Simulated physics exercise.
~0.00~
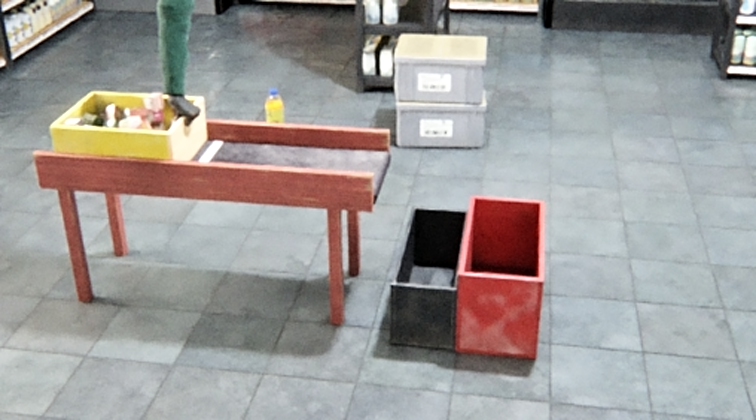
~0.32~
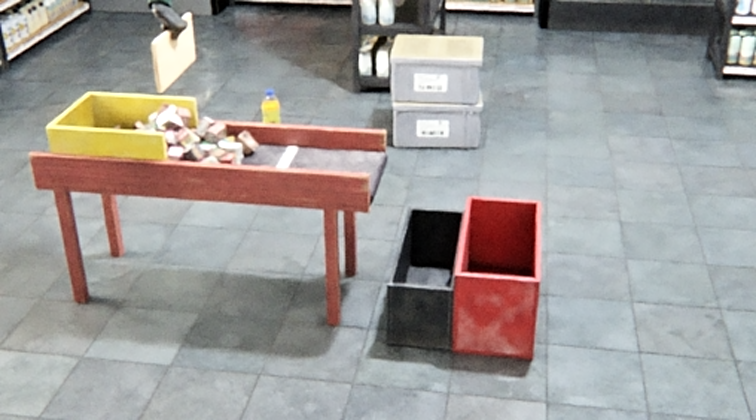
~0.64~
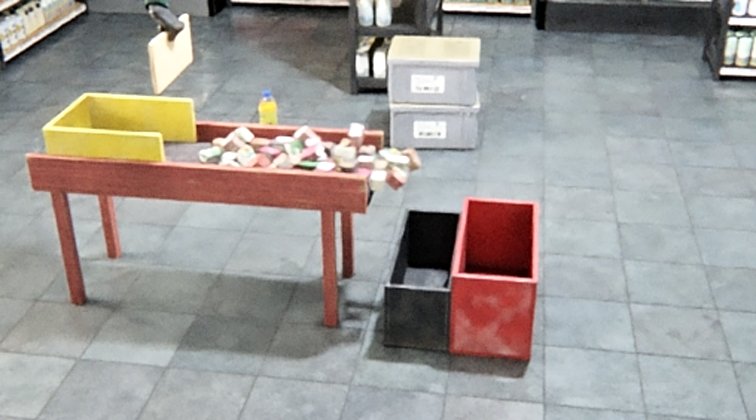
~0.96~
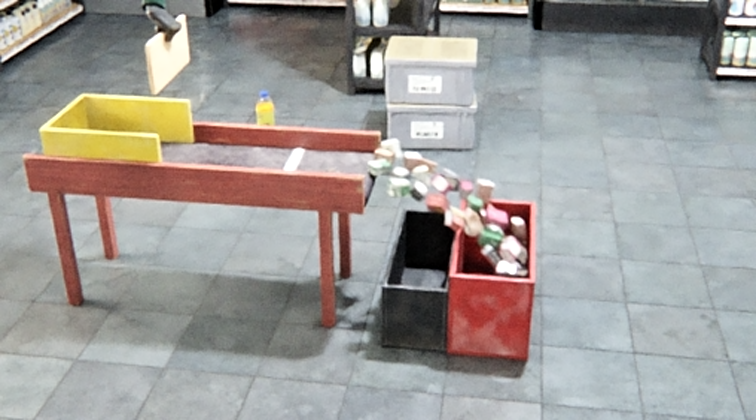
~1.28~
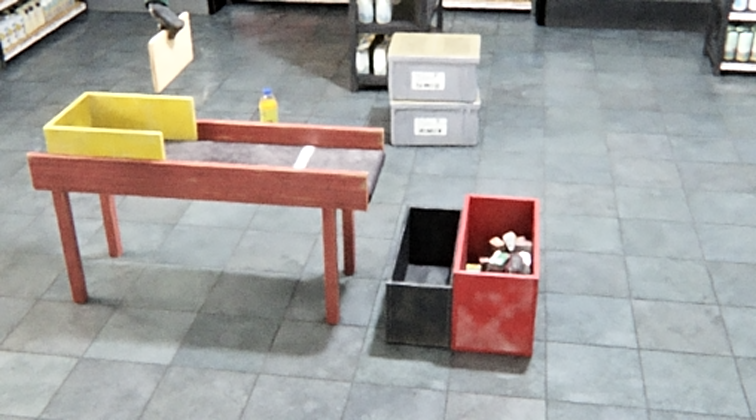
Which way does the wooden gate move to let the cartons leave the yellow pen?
The gate moves up, ending above the table with the arm still holding it.
